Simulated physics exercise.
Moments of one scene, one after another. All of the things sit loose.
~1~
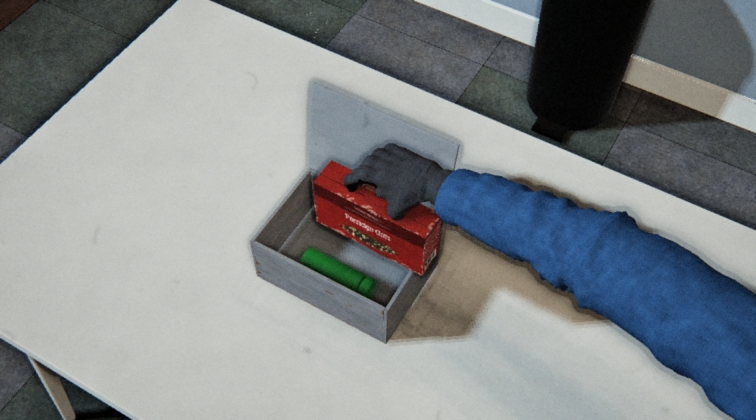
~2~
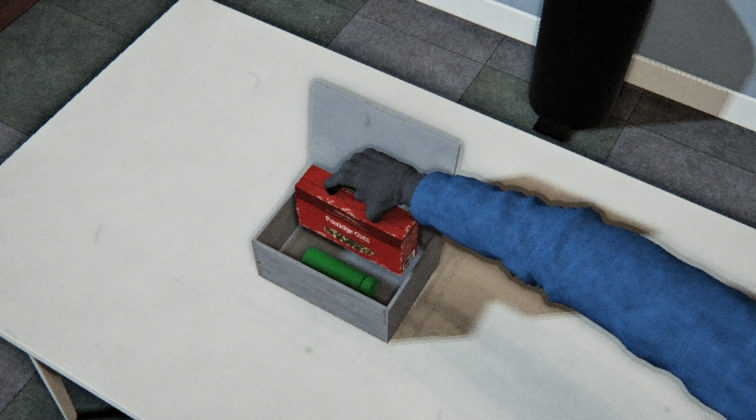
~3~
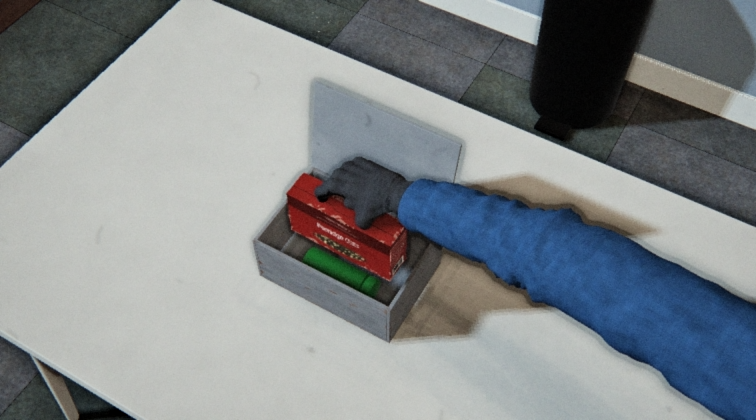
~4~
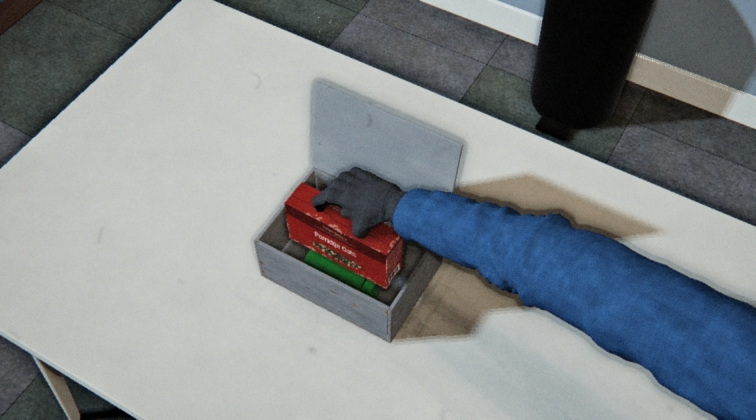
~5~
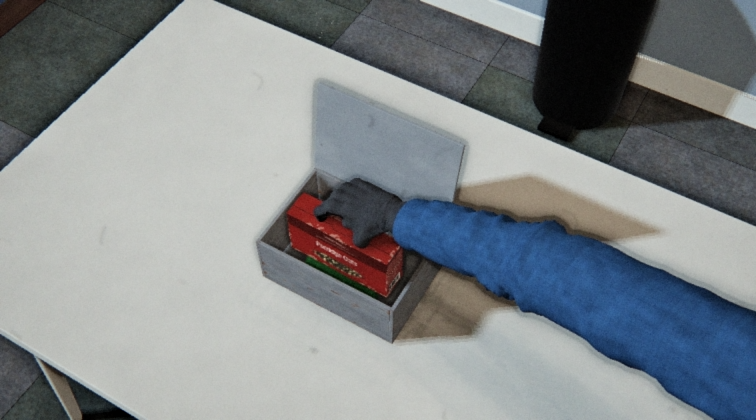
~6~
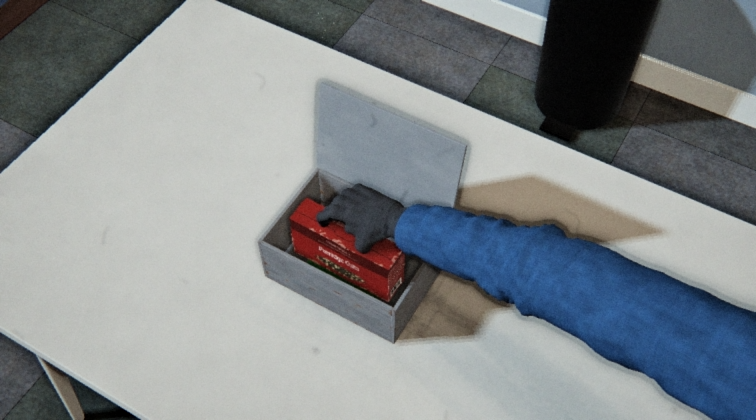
At first, a dark-gloved hand on a blue-sleeved arm holds a red packet above an open gray box with a green shaker lying inside. The hand shifts slightly left and lowers the packet into the box, gradually covering the shaker from view. The packet then sits inside, still under the hand.
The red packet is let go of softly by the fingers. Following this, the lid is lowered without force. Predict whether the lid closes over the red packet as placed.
Closed.
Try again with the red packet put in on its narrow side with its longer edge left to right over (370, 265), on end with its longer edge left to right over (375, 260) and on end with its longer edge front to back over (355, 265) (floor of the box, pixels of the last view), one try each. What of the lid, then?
The lid goes all the way down the first time, stays partly open the second time and stays partly open the third time.
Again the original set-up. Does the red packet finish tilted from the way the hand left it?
Well, it ends up skewed.
Then, 1.10 s after the last picture, lid starting down; red packet on its side near (365, 252); green shaker rolled a little.
Then, 1.80 s after the last picture, lid 37° above the rim; red packet on its side near (365, 252); green shaker rolled a little.
At rest, lid shut; tipped over in the box, red packet; green shaker in place. Seen from the same camera at the end, red packet near (365, 252).
